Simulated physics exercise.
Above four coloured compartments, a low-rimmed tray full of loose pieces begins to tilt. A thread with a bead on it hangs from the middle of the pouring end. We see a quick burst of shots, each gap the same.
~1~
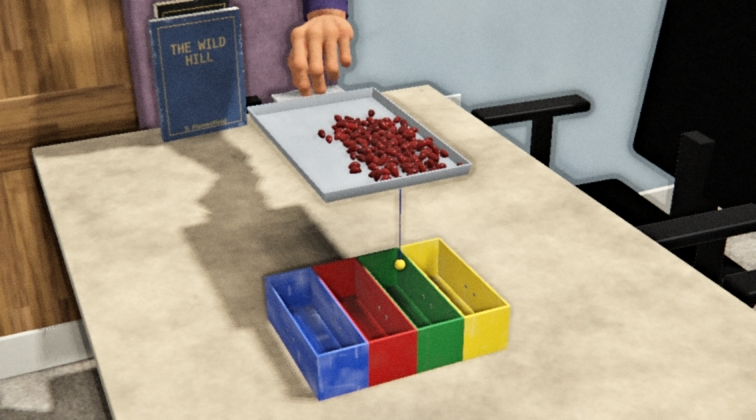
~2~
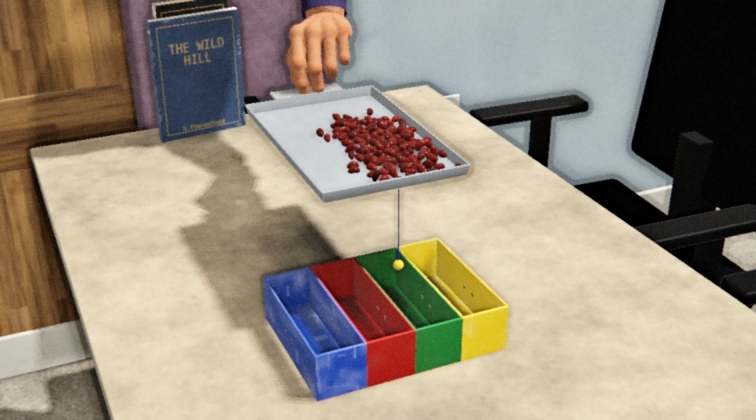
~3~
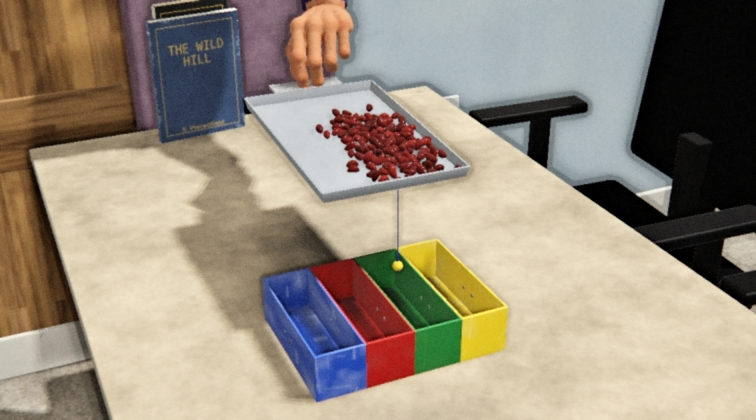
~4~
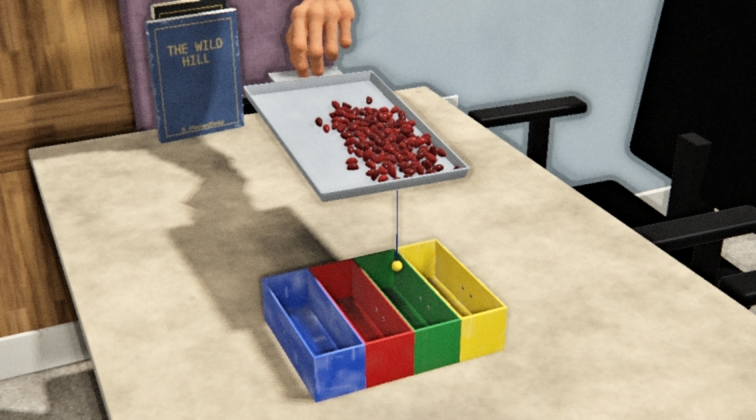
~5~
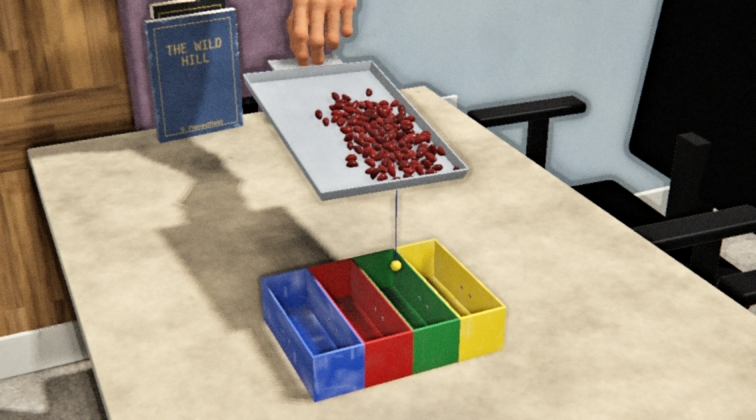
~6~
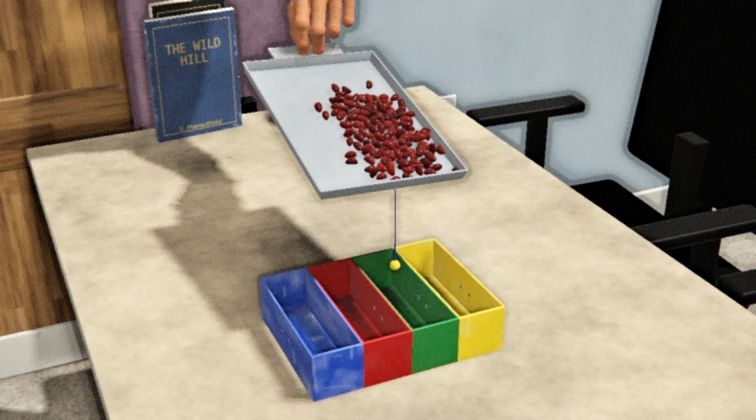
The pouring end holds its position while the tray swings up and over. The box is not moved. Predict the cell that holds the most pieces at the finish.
I predict the yellow cell.
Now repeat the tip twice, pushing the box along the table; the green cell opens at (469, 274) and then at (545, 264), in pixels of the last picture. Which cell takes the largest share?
The first placement favours the green cell, while the second favours the blue cell.
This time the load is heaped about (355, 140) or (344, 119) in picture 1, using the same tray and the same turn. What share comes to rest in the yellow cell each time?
In order, roughly 40 % and 50 %.
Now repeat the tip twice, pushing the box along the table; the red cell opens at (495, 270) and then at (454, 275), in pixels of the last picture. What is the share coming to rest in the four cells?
First 80 %, then 90 %.
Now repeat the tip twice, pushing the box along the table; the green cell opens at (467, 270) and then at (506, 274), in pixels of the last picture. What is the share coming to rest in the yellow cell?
Approximately 0 percent, followed by approximately 0 percent.
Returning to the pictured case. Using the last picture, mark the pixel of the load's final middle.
About (456, 324).
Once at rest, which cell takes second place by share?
Second position is held by that green cell.
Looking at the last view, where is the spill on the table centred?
My estimate puts the centre near (519, 317).
Soon, tray tipped steeply; nearly all on the tray; a stray few falling or outside the box.
A while on, tray tipped right over; about half on the tray; about a quarter in the yellow cell; a small part in the green cell; a stray few in the red cell; about a quarter falling or outside the box.
Towards the end, tray tipped past a quarter turn; about half in the yellow cell; about a quarter in the green cell; a stray few in the red cell; about a quarter falling or outside the box.
Finally, tray tipped past a quarter turn; about half in the yellow cell; about a quarter in the green cell; a stray few in the red cell; none in the blue cell; about a quarter outside the box.
